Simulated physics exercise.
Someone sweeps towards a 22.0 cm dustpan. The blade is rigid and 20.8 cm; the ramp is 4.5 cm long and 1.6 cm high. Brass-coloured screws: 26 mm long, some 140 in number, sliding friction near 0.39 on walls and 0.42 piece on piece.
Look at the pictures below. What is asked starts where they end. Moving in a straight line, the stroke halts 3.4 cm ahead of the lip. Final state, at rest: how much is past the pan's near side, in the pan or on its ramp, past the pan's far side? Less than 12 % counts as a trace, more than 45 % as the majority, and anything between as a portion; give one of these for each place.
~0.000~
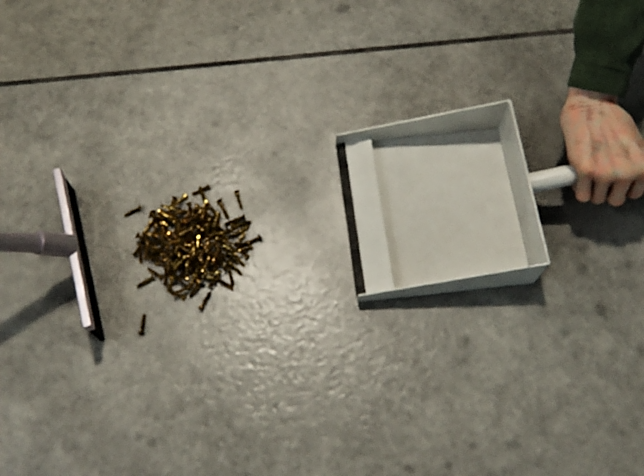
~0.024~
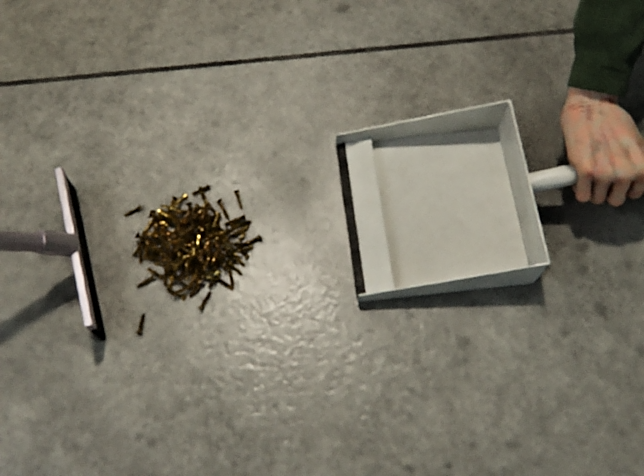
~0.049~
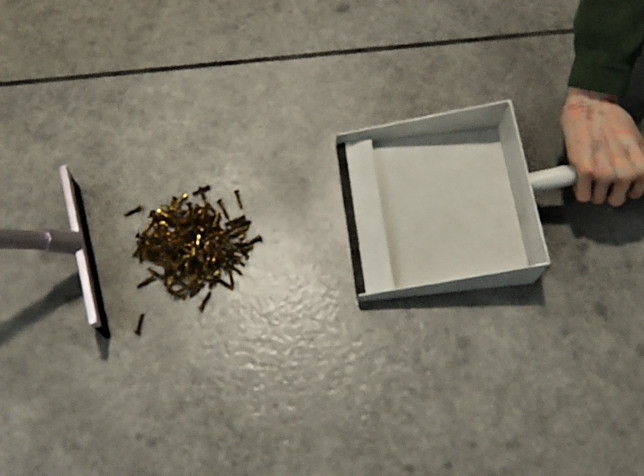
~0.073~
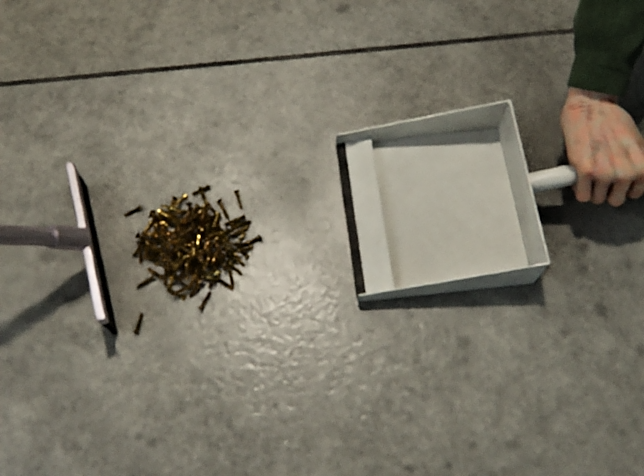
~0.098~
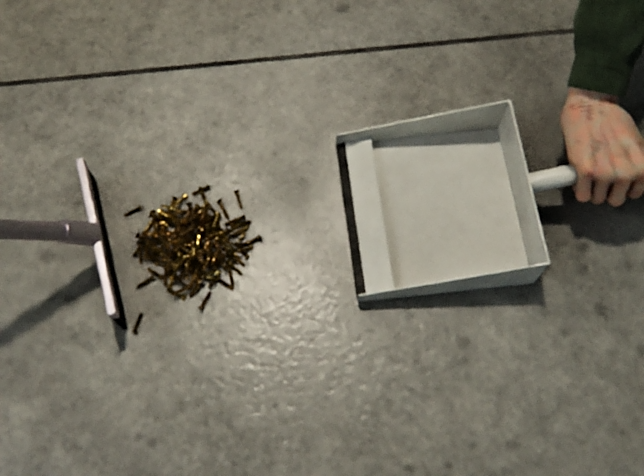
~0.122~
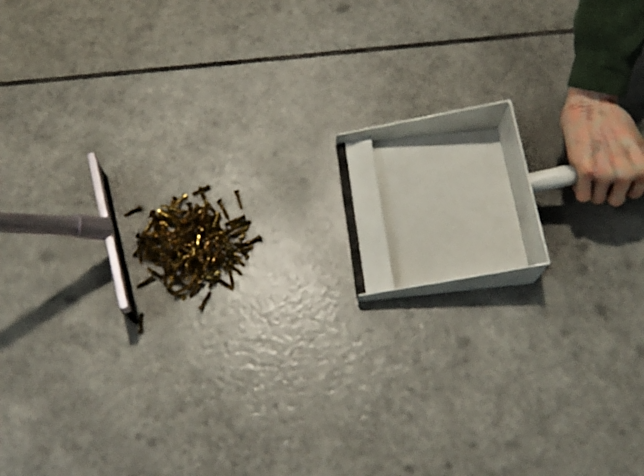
Near side - a trace, pan - a portion, far side - a portion.
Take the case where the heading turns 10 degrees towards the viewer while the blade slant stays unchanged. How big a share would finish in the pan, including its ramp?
Pan plus ramp: Some 20 %.
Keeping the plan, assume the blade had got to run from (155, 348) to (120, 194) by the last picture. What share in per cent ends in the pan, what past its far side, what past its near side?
Pan 15 % / far 0 % / near 10 %.
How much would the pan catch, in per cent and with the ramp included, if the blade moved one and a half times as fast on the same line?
It would be around 35 percent.
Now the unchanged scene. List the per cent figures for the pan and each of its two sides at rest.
Near side 0 %, pan 15 %, far side 15 %.
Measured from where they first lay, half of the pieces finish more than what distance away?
Median shift: Approx. 20 cm.
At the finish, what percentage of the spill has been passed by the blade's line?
I'd say close to 10 per cent.
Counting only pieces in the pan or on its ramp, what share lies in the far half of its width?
Some 80 per cent.
After 0.33 s, middle of the blade 17 cm from the lip; 0 % over the lip, far side 0 %, near side 0 %.
After 0.47 s, middle of the blade 9 cm from the lip; 0 % over the lip, far side 5 %, near side 0 %.
Then, at 0.73 s, middle of the blade 5 cm from the lip; 20 % over the lip, far side 15 %, near side 0 %.
In the end, at 1.5 s, near side 0 %, pan 15 %, far side 15 %, in front of the lip or behind the blade 65 %.
